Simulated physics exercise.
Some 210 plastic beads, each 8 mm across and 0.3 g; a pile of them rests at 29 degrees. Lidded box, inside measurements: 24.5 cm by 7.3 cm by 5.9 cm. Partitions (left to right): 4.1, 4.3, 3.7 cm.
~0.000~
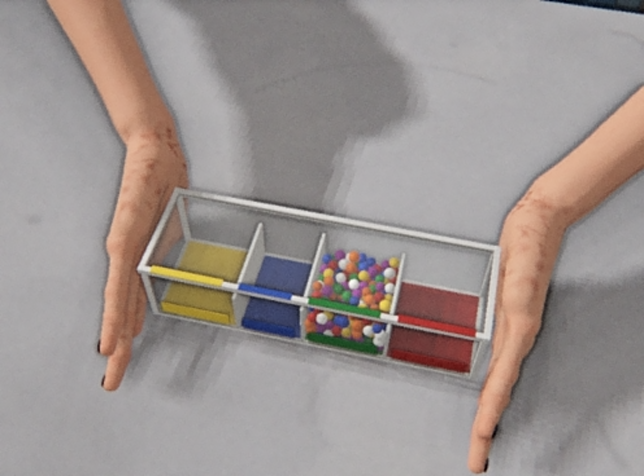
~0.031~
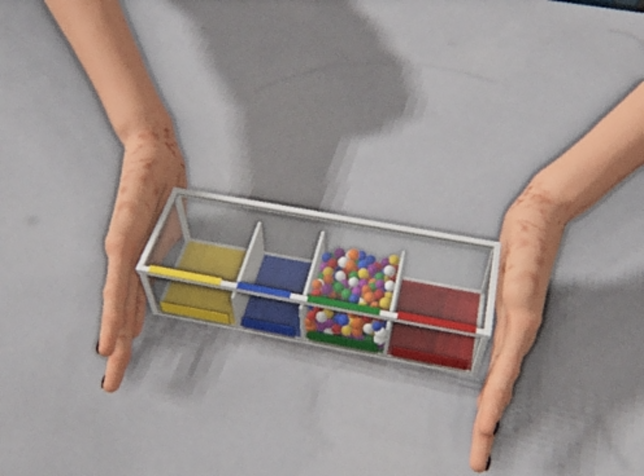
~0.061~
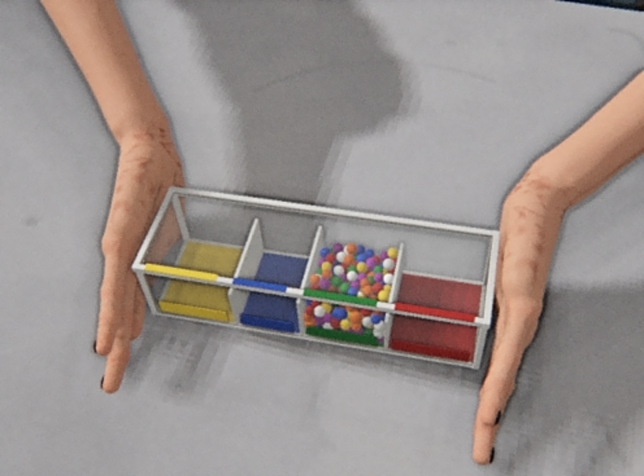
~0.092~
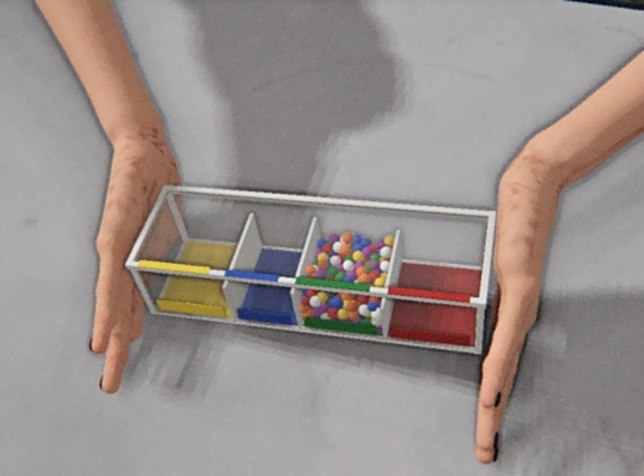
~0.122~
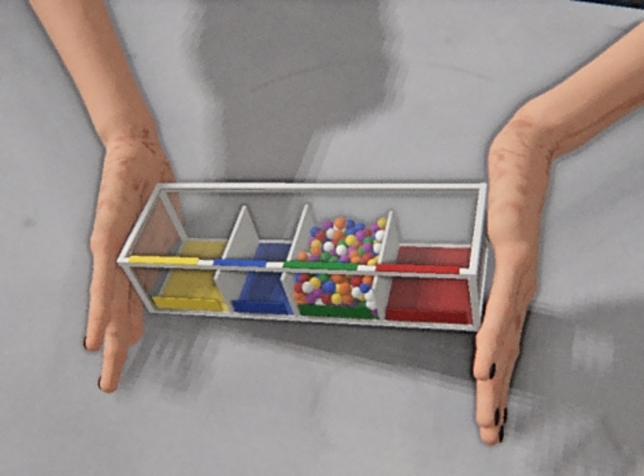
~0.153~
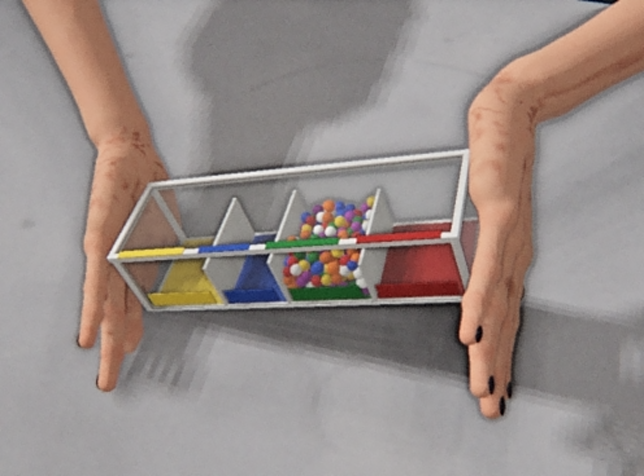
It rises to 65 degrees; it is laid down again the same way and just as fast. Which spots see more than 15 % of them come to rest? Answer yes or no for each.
Red: No, blue: No, green: Yes, yellow: No.
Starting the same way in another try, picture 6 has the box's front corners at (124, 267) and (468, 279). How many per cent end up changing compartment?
In that case about 15 percent.
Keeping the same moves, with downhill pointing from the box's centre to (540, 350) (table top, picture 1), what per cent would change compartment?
Roughly 30 % of the pieces.
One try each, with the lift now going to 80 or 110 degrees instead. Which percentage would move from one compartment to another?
About 15 and 15 per cent.
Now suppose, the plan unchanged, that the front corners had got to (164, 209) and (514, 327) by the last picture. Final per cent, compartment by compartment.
Final shares, in per cent - red: 25, blue: 0, green: 75, yellow: 0.
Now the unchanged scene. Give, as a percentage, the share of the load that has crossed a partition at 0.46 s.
At that moment it's some 10 per cent.
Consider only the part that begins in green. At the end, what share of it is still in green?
Some 80 percent.
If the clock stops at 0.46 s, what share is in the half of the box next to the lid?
Close to 50 in a hundred.
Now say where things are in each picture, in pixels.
Box tilt 0 degrees, front corners at (145, 268) and (484, 335); green 100 %, in the first picture.
Box tilt 1 degrees, front corners at (144, 268) and (485, 332), in the second picture.
Box tilt 3 degrees, front corners at (140, 266) and (484, 320), lowest corner left back, in the third picture.
Box tilt 8 degrees, front corners at (133, 263) and (480, 301), lowest corner left back, in the fourth picture.
Box tilt 14 degrees, front corners at (125, 260) and (470, 272), lowest corner left back, in the fifth picture.
Box tilt 21 degrees, front corners at (115, 256) and (452, 235), lowest corner left back; green 100 %. Its pace works out near 220 degrees a second, in the sixth picture.
Then, at 0.46 s, tilt 63 degrees; blue 10 %, green 90 %.
After 0.66 s, tilt 24 degrees; blue 10 %, green 85 %, yellow 5 %.
After 0.98 s, tilt 0 degrees; blue 10 %, green 85 %, yellow 5 %.
At rest (1.3 s), red 0 %, blue 10 %, green 85 %, yellow 5 %.
